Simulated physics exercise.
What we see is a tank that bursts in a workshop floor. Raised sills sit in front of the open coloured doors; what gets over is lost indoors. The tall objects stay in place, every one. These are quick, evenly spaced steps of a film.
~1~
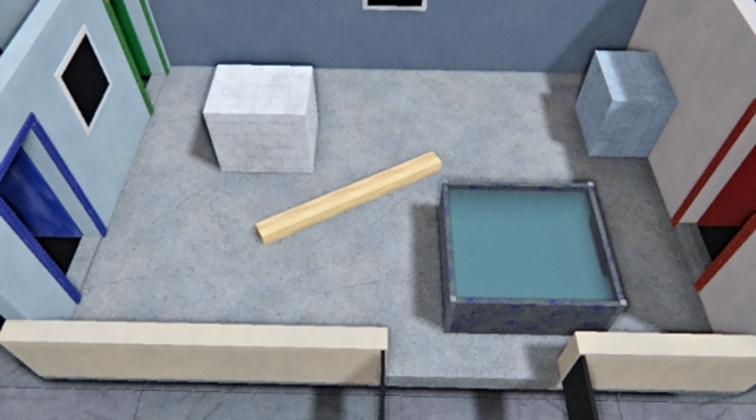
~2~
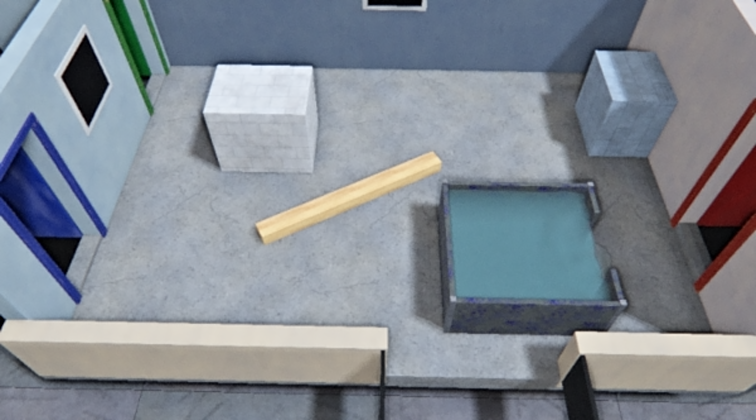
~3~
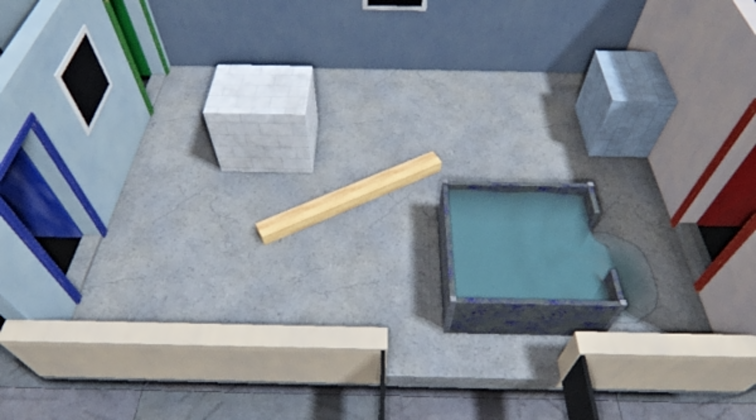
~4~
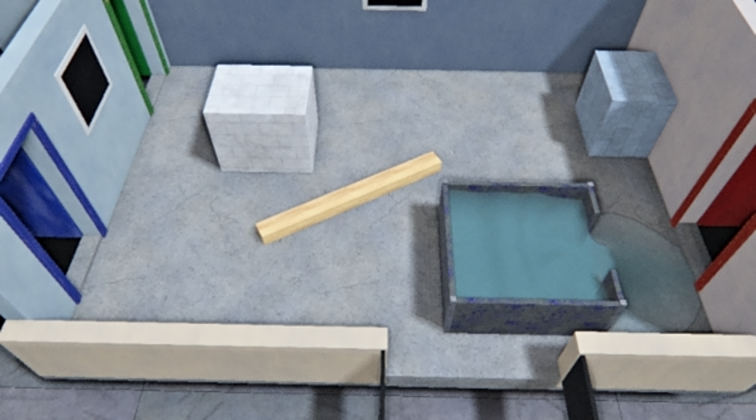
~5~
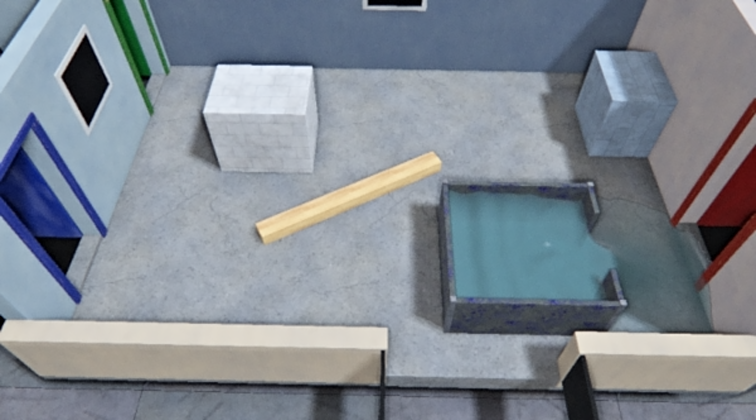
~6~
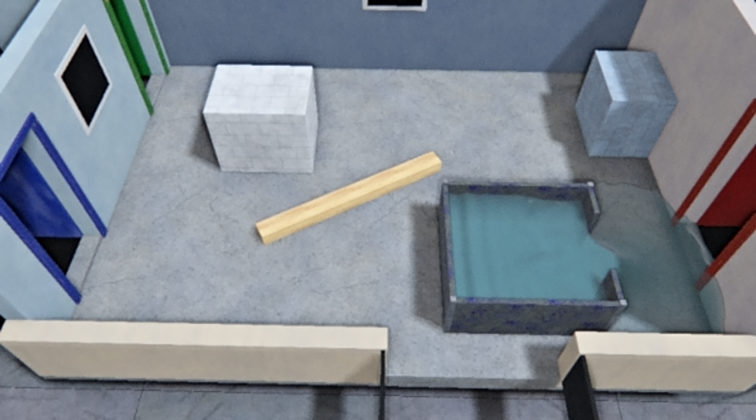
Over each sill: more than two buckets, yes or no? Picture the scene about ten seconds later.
Red door: Yes, more; blue door: No, not more; green door: No, not more.
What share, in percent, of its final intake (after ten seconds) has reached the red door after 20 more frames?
Share at that point: Roughly 80 %.
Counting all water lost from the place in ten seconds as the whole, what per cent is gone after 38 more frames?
My reading is about 85 per cent.
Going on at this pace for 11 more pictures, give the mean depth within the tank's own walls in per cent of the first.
Near 54 in a hundred.
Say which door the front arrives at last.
It has to be the green one.
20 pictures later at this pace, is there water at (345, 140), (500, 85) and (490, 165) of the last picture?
Taking them as listed, they are spared, spared and waterlogged.
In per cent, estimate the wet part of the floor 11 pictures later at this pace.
That's roughly 15 per cent.
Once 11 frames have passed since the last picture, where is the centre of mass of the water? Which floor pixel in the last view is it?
The balance point is around (565, 270).
A moment on, water covers 10 % of the floor; the red door far over two buckets in, the blue door not reached, the green door not reached.
Next, water covers 15 % of the floor; the red door far over two buckets in, the blue door not reached, the green door not reached.
Then, water covers 35 % of the floor; the red door far over two buckets in, the blue door not reached, the green door not reached.
Later, water covers 55 % of the floor; the red door far over two buckets in, the blue door not reached, the green door not reached.
In the end, water covers 80 % of the floor; the red door far over two buckets in, the blue door wet at the sill, nothing in, the green door wet at the sill, nothing in.
